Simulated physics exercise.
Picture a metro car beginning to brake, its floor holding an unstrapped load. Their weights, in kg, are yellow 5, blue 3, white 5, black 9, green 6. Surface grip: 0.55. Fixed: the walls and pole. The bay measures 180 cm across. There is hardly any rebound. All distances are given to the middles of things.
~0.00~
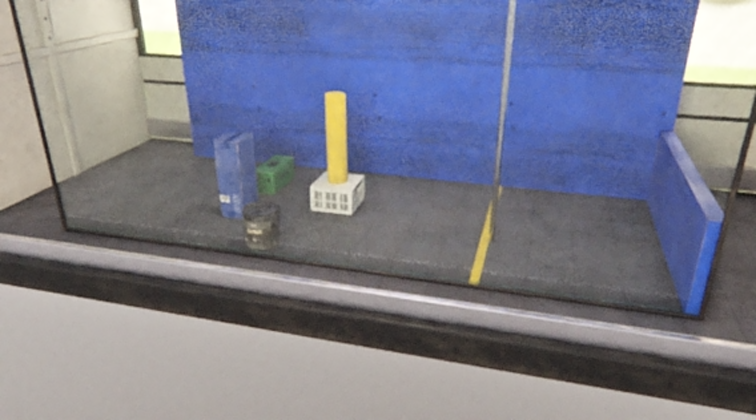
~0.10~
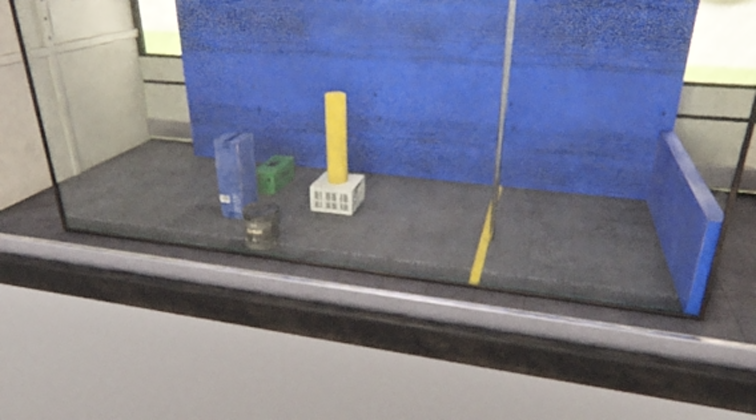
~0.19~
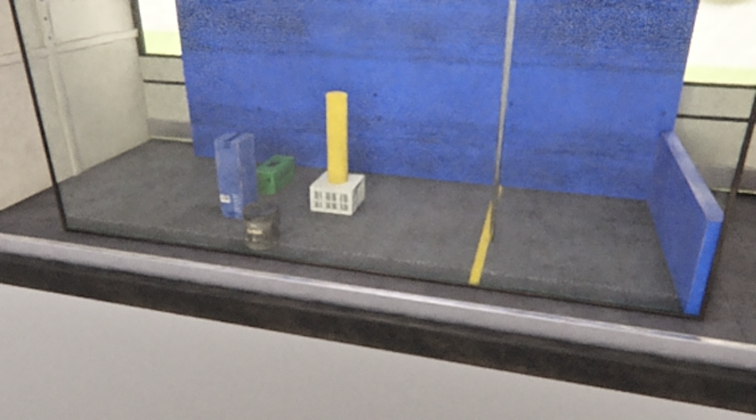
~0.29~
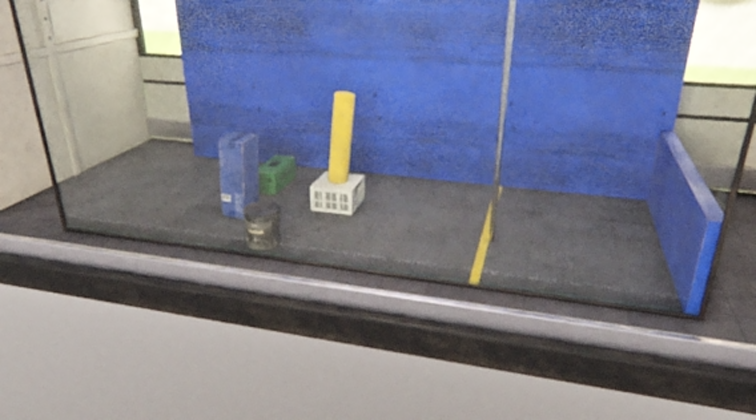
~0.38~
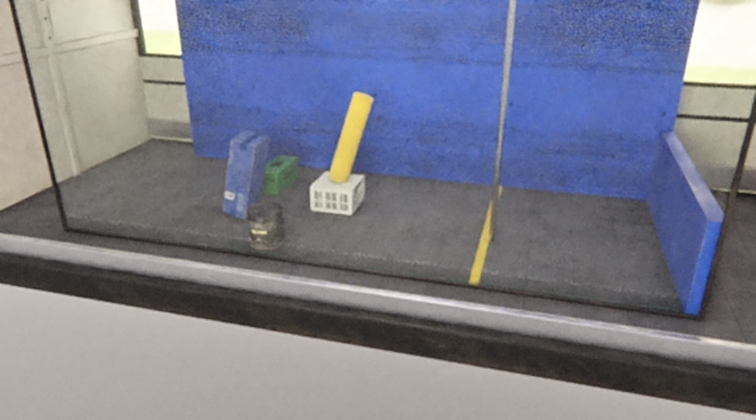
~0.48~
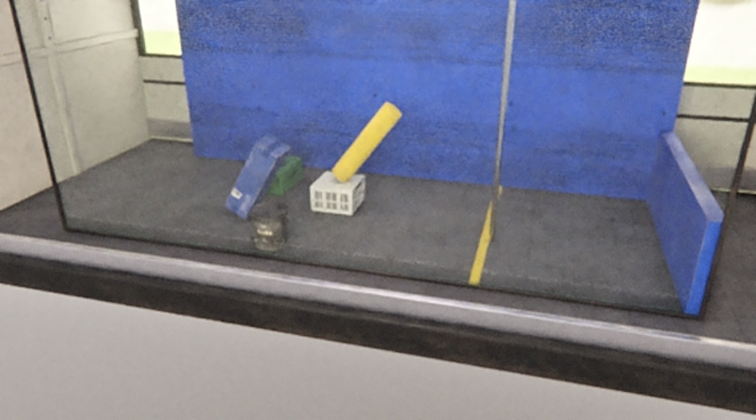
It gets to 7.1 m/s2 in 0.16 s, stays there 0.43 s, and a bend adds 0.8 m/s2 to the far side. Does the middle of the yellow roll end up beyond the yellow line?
No.
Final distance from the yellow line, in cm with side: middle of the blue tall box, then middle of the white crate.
Blue tall box, 110 centimetres short; white crate, 110 centimetres short.
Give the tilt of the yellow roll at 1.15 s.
I'd say it leans about 90 degrees.
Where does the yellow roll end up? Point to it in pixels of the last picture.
Somewhere about (474, 204) in the final view.
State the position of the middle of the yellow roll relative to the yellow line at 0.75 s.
About 40 cm short.
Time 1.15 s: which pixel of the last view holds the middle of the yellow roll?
In pixels of the last picture, somewhere around (474, 204).
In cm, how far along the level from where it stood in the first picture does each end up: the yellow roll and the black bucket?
Yellow roll: 110; black bucket: 35.
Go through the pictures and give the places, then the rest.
In the first frame, yellow roll (337, 139), blue tall box (237, 175), green toolbox (275, 175), yellow line (475, 277).
In the second frame, yellow roll (337, 139), blue tall box (237, 175), green toolbox (275, 175).
In the third frame, yellow roll (337, 139), blue tall box (237, 175), green toolbox (275, 175).
In the fourth frame, yellow roll (341, 138), blue tall box (240, 175), green toolbox (275, 175).
In the fifth frame, yellow roll (350, 139), blue tall box (246, 175), green toolbox (278, 175).
In the sixth frame, yellow roll (366, 143), blue tall box (258, 177), green toolbox (283, 175), yellow line (475, 277).
After 0.75 s the yellow roll is 42 cm short of the yellow line, tilted 90°, near (440, 195) in the last picture's view.
After 1.15 s the yellow roll is 14 cm short of the yellow line, tilted 90°, near (474, 204) in the last picture's view; the blue tall box 108 cm short of the yellow line, tilted 90°.
After 1.65 s the yellow roll is 14 cm short of the yellow line, tilted 90°, near (474, 204) in the last picture's view.
When all is still (1.9 s), yellow roll stops short of the yellow line; blue tall box stops short of the yellow line; white crate stops short of the yellow line; black bucket stops short of the yellow line; green toolbox stops short of the yellow line.
